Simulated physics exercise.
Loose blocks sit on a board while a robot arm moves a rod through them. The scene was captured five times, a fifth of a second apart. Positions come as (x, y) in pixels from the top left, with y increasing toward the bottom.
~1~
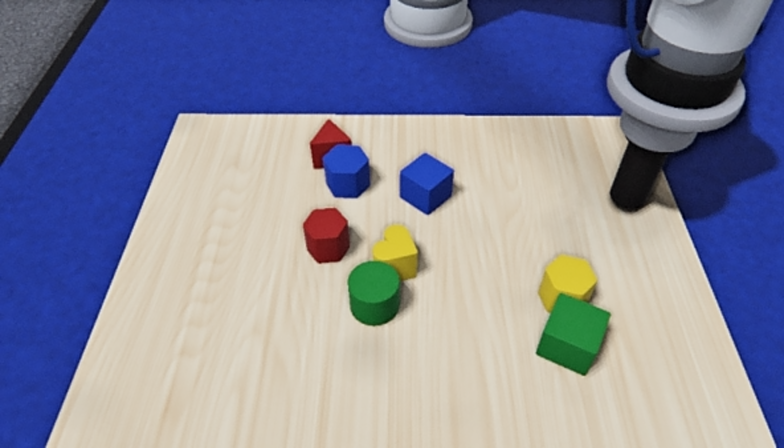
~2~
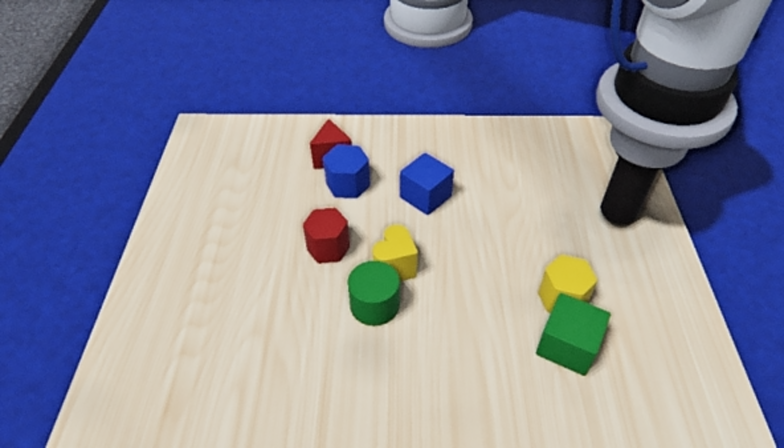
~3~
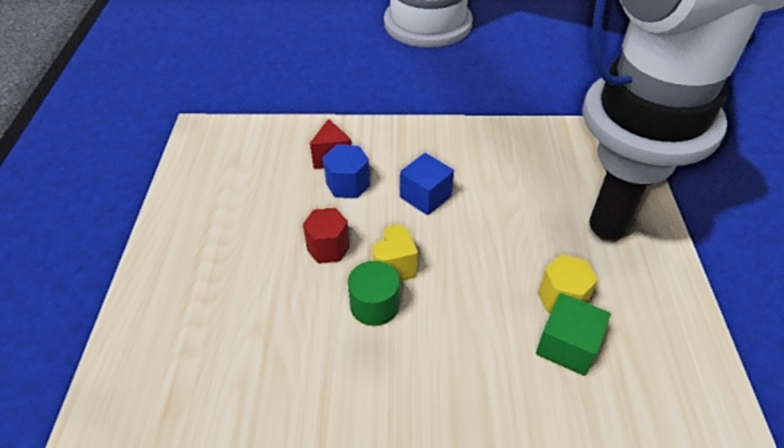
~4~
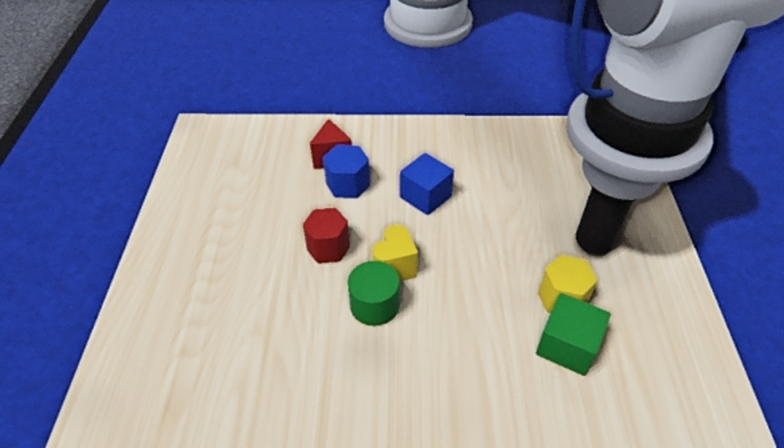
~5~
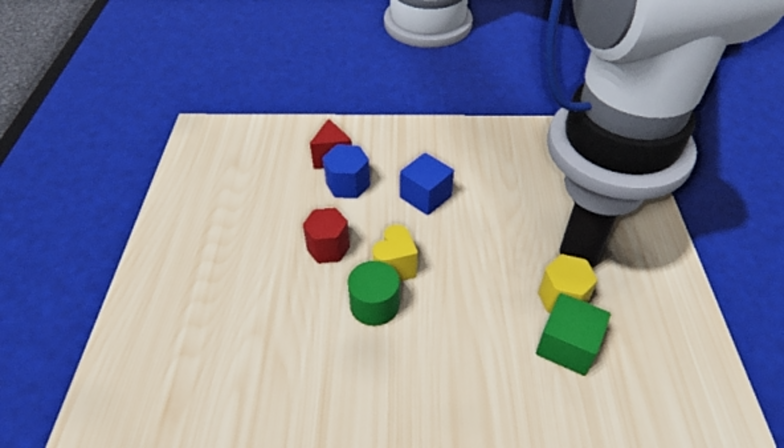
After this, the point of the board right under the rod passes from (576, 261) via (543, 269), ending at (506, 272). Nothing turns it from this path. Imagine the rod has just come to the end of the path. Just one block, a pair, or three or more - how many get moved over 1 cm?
I expect just one block to be moved by more than 1 cm.
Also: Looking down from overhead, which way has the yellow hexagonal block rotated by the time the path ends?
It swings round anticlockwise.
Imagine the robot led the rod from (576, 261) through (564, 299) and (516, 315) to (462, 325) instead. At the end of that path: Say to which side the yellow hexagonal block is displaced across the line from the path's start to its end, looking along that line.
The shift is leftward.
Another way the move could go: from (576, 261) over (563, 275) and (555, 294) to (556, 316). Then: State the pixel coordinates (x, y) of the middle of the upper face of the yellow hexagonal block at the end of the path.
It should be at about (546, 325).
The first path, step by step. Halfway along, rod (544, 262); yellow hexagonal block (560, 279), turned 20° anticlockwise; green four-sided block (578, 326).
At the end, rod (508, 265); yellow hexagonal block (554, 279), turned 30° anticlockwise; green four-sided block (578, 328).
